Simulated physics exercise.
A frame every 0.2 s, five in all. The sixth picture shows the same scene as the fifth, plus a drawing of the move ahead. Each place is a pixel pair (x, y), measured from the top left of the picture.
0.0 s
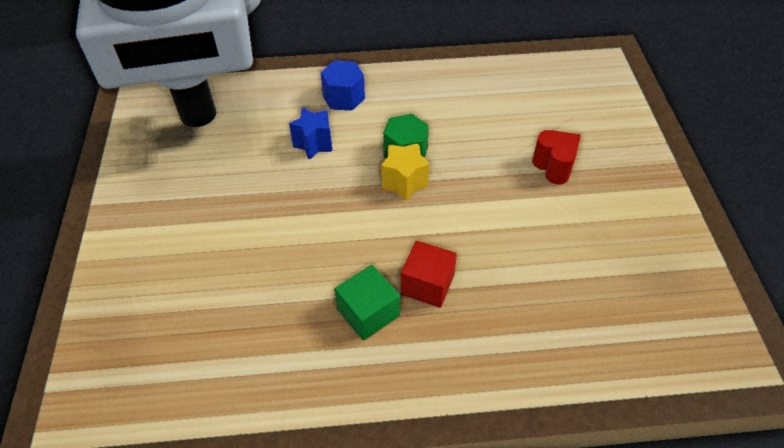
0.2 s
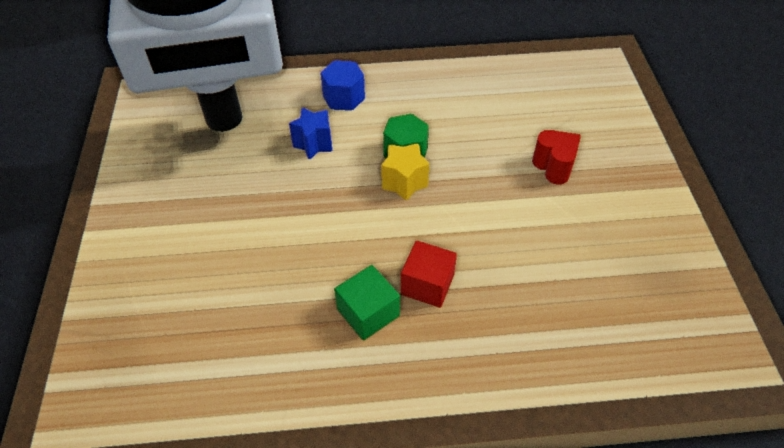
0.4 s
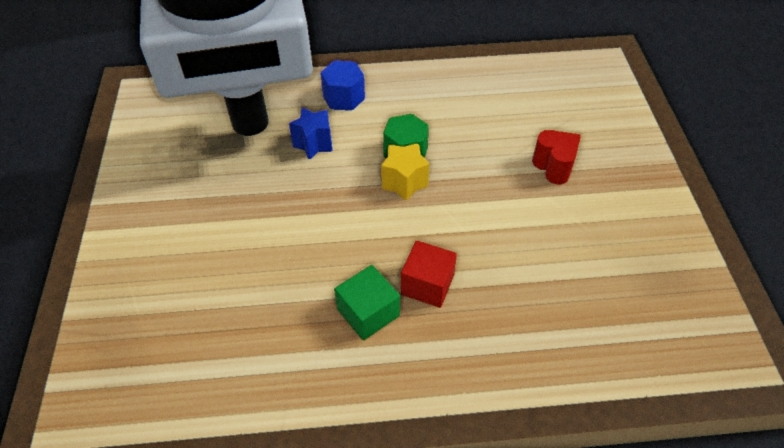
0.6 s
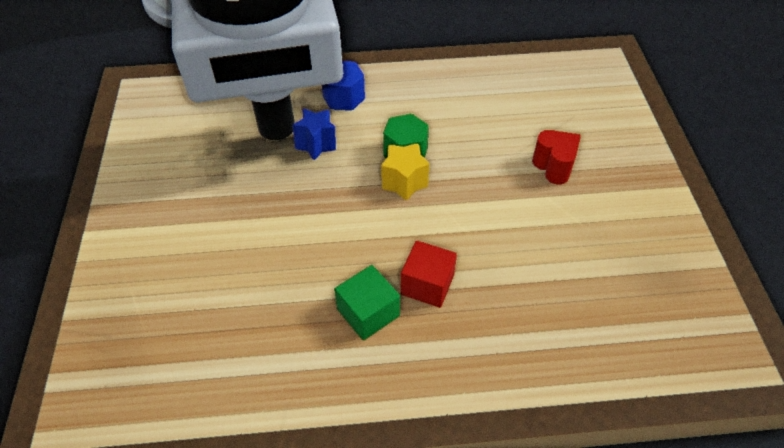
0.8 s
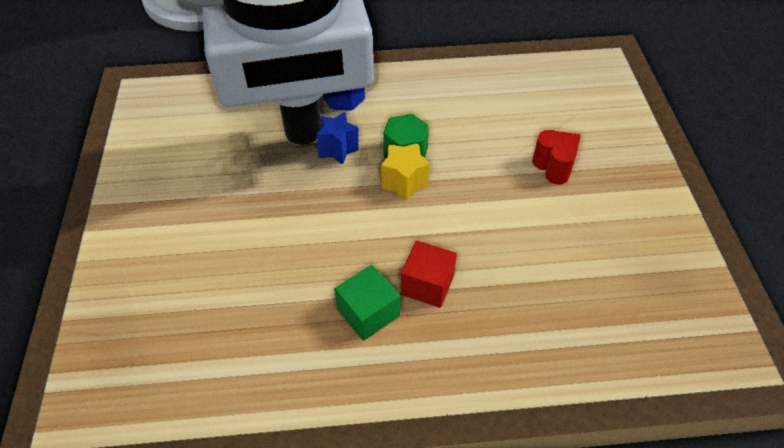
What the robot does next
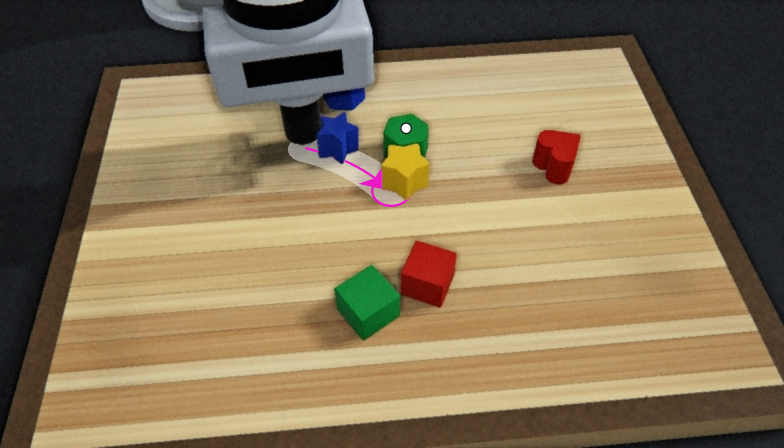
Robot arm with a black pusher sliding right across a wooden board, nudging a blue star block slightly to the right.
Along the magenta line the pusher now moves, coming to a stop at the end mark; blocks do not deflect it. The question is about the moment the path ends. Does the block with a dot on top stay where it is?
Going by the path, no.
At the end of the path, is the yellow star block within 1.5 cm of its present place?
No - that is not the case.
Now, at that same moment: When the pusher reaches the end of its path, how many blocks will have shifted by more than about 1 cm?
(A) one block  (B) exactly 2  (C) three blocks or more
The answer is C.
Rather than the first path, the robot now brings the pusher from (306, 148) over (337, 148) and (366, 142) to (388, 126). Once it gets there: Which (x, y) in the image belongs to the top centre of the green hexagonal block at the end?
I predict (447, 126).
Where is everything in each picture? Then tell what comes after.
In the first picture, pusher tip (198, 115); block tops, blue star block (311, 120); blue hexagonal block (342, 73); yellow star block (405, 158); green hexagonal block (406, 128).
In the second picture, pusher (224, 120); blocks unchanged.
In the third picture, pusher (251, 124); blocks unchanged.
In the fourth picture, pusher (277, 128); blue star block (314, 121).
In the fifth picture, pusher (304, 132); blue star block (336, 126); blue hexagonal block hidden; yellow star block (405, 158); green hexagonal block (406, 128).
Path on the board, from (306, 148) over (337, 158) and (366, 172) to (391, 191); the dot is on the green hexagonal block.
The first path, step by step. Halfway along, pusher (351, 148); blue star block (380, 129), turned 35° anticlockwise; green hexagonal block (420, 126).
At the end, pusher (391, 175); blue star block (388, 132), turned 70° anticlockwise; blue hexagonal block in place; yellow star block (429, 167), turned 15° anticlockwise; green hexagonal block (427, 123).
